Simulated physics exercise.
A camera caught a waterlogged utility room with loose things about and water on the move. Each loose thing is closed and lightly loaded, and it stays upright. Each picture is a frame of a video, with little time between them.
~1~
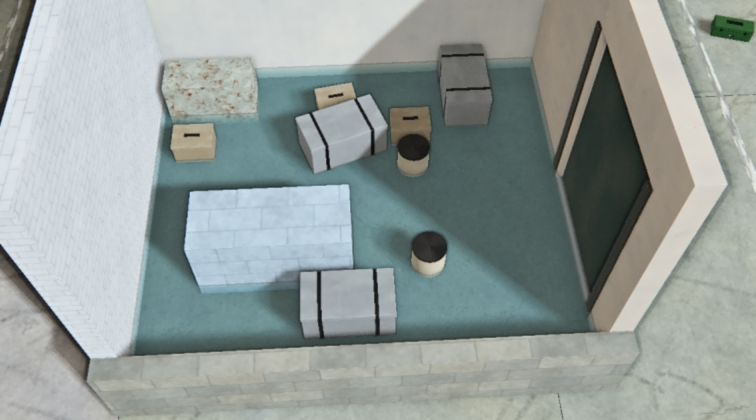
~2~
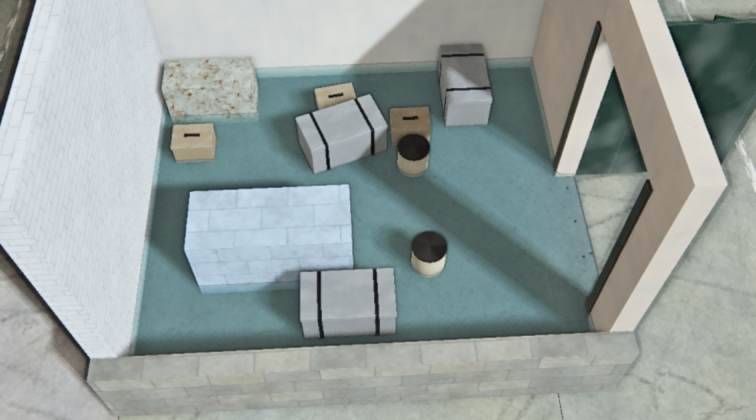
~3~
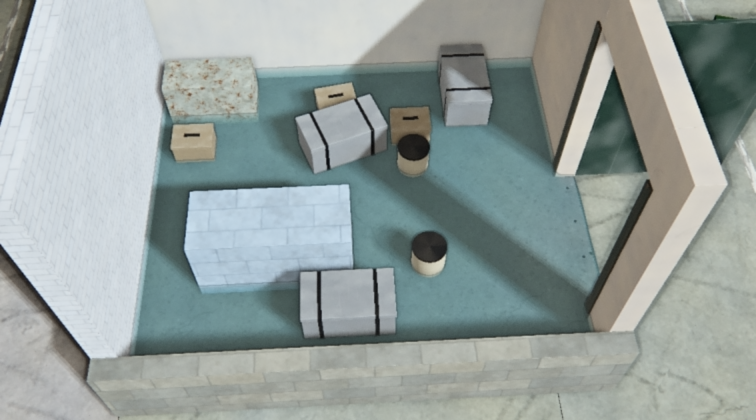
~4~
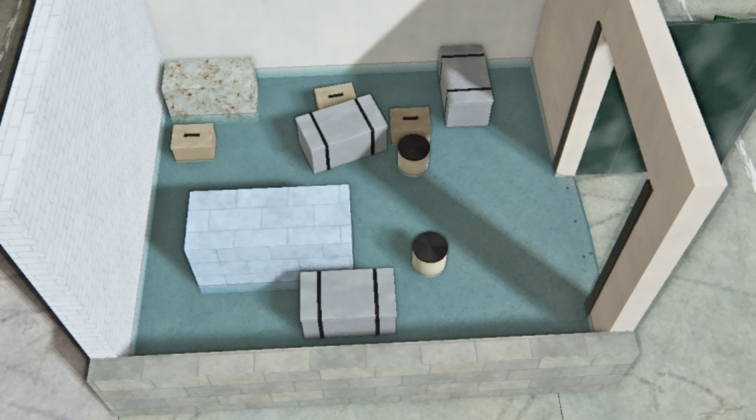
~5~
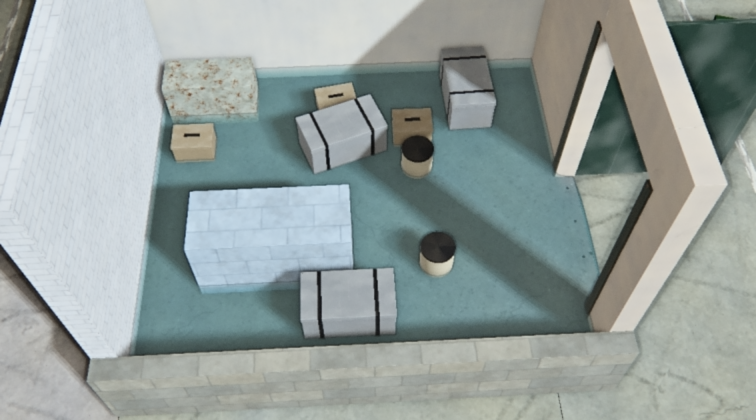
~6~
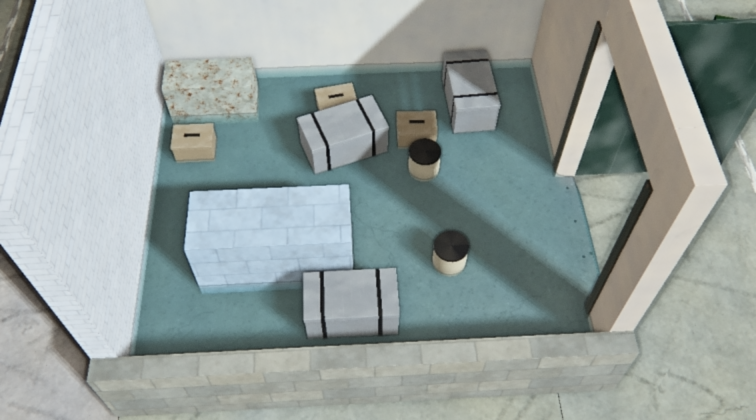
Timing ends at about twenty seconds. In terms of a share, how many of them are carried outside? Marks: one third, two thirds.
Two thirds and up.
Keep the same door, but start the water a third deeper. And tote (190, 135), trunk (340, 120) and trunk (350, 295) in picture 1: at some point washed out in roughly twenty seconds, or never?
Notes - A: Still there; B: Lost; C: Lost.
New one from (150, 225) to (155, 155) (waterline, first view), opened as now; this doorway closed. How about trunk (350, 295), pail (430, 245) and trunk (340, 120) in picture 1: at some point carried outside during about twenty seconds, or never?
Taking them in turn, the first is held back, the second is held back and the third is flushed away.
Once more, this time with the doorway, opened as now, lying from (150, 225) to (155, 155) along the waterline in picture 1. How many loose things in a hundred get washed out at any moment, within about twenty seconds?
Estimate: Near 60 per cent.
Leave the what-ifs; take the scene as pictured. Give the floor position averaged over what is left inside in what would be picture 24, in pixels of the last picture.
Roughly at (411, 199).
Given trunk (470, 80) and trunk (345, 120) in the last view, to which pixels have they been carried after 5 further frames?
Estimated positions: (498, 96) and (378, 135), approximately.
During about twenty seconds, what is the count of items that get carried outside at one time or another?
My tally gives 7.
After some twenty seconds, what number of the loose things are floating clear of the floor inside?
My tally gives 1.
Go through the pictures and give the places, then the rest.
In the first picture, a pail at (430, 246) floats; a pail at (414, 146) floats; 0 of 8 have shifted.
In the second picture, a pail at (430, 246), afloat; a pail at (414, 146) floats; 0 of 8 have shifted.
In the third picture, a pail at (430, 246) floats; a pail at (414, 146) floats; 0 of 8 have shifted.
In the fourth picture, a pail at (430, 247) floats; a pail at (414, 147), afloat; 0 of 8 have shifted.
In the fifth picture, a pail at (438, 247), afloat, close to its start; a pail at (418, 148) floats, close to its start; 1 of 8 have shifted.
In the sixth picture, a pail at (451, 246), afloat, close to its start; a pail at (425, 151) floats, close to its start; 4 of 8 have shifted.
A moment on, 0 of 8 are out; 8 afloat.
Next, 4 of 8 are out; 4 afloat.
Later, 7 of 8 are out; 1 afloat.
In the end, 7 of 8 are out; 1 afloat.
